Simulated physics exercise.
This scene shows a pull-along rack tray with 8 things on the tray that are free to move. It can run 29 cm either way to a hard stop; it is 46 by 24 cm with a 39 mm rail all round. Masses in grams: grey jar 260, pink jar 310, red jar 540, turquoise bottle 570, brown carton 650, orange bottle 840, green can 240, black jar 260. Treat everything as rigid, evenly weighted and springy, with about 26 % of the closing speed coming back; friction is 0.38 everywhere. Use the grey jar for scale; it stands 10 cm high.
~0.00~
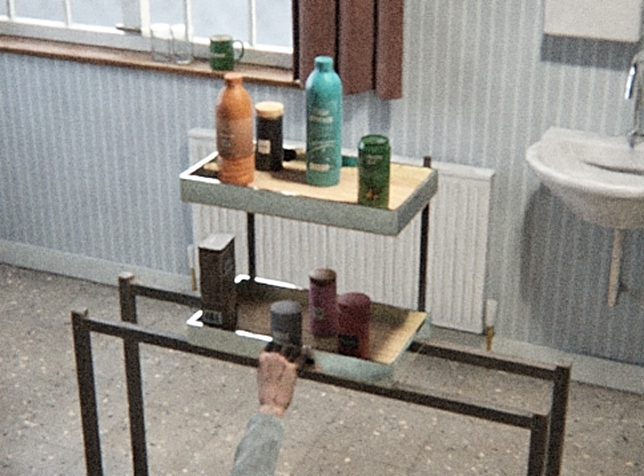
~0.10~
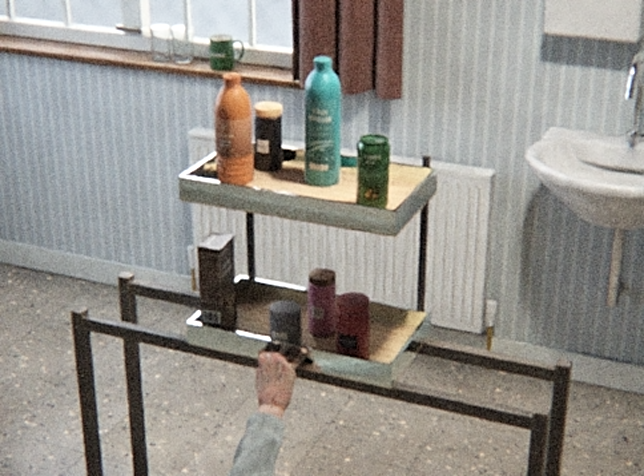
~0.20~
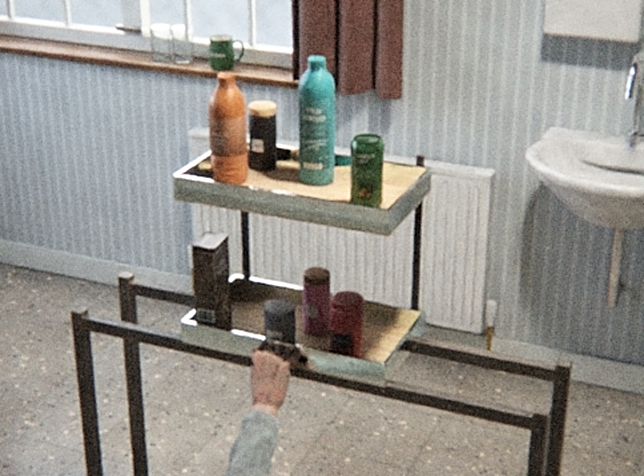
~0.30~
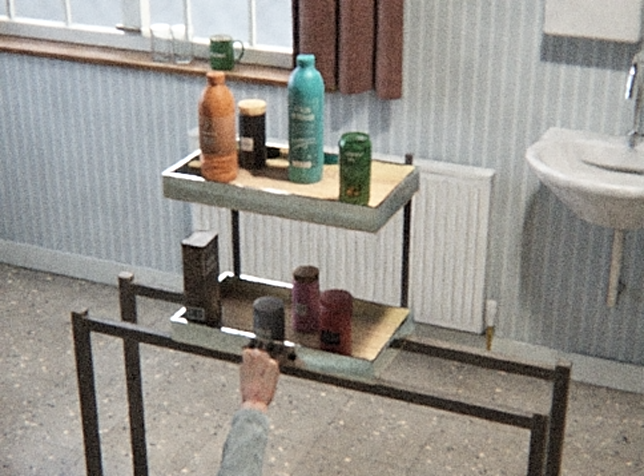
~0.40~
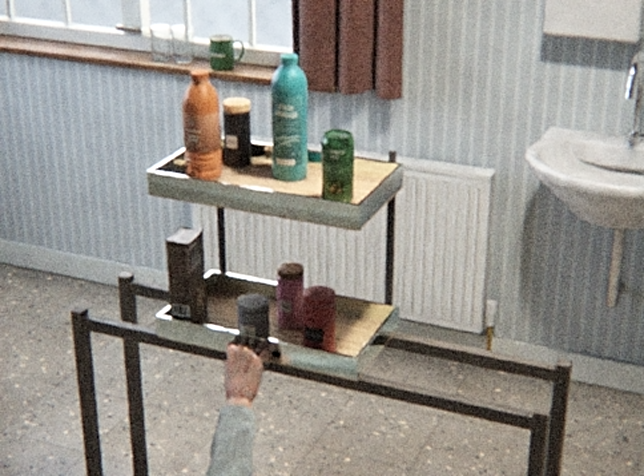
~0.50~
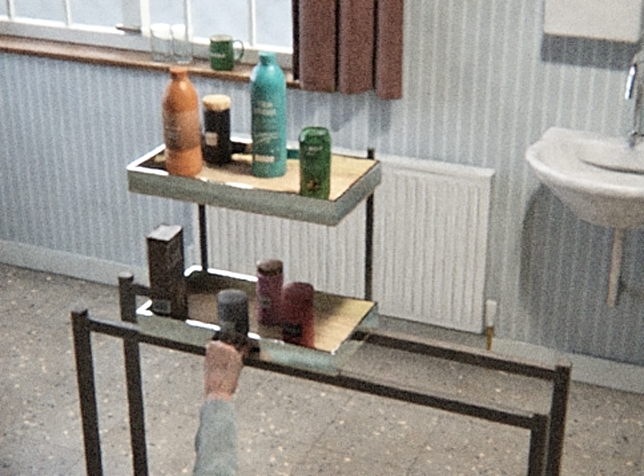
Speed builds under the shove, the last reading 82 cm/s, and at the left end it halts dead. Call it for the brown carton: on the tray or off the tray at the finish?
Final spot: Off the tray.
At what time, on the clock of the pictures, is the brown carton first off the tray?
Somewhere about 0.9 s.
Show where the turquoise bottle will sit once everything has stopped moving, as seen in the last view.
About (118, 151).
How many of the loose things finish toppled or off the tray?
Count: 3.
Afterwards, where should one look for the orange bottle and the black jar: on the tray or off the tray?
Result: Orange bottle goes out of bounds, black jar remains in bounds.
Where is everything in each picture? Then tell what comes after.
The first frame shows tray midway; brown carton (218, 286); grey jar (286, 328).
The second frame shows tray midway; red jar (353, 329); turquoise bottle (323, 122).
In the third frame, tray has slid 2 cm left; orange bottle (228, 128); green can (367, 173).
In the fourth frame, tray has slid 4 cm left; black jar (252, 135); grey jar (269, 324).
In the fifth frame, tray has slid 8 cm left; pink jar (291, 296); red jar (320, 323).
In the sixth frame, tray has slid 13 cm left; brown carton (167, 276); turquoise bottle (268, 114).
Around 1.00 s, tray has slid 29 cm left; brown carton now off the tray; turquoise bottle at 29° to upright; orange bottle at 19° to upright.
Around 1.70 s, tray has slid 29 cm left; orange bottle now off the tray; turquoise bottle on its side; black jar at 9° to upright.
Finally (3.0 s), off the tray, brown carton and orange bottle; on their side or leaning hard on the tray, turquoise bottle; not toppled but over 5 cm from the start, grey jar, pink jar, red jar, green can and black jar.
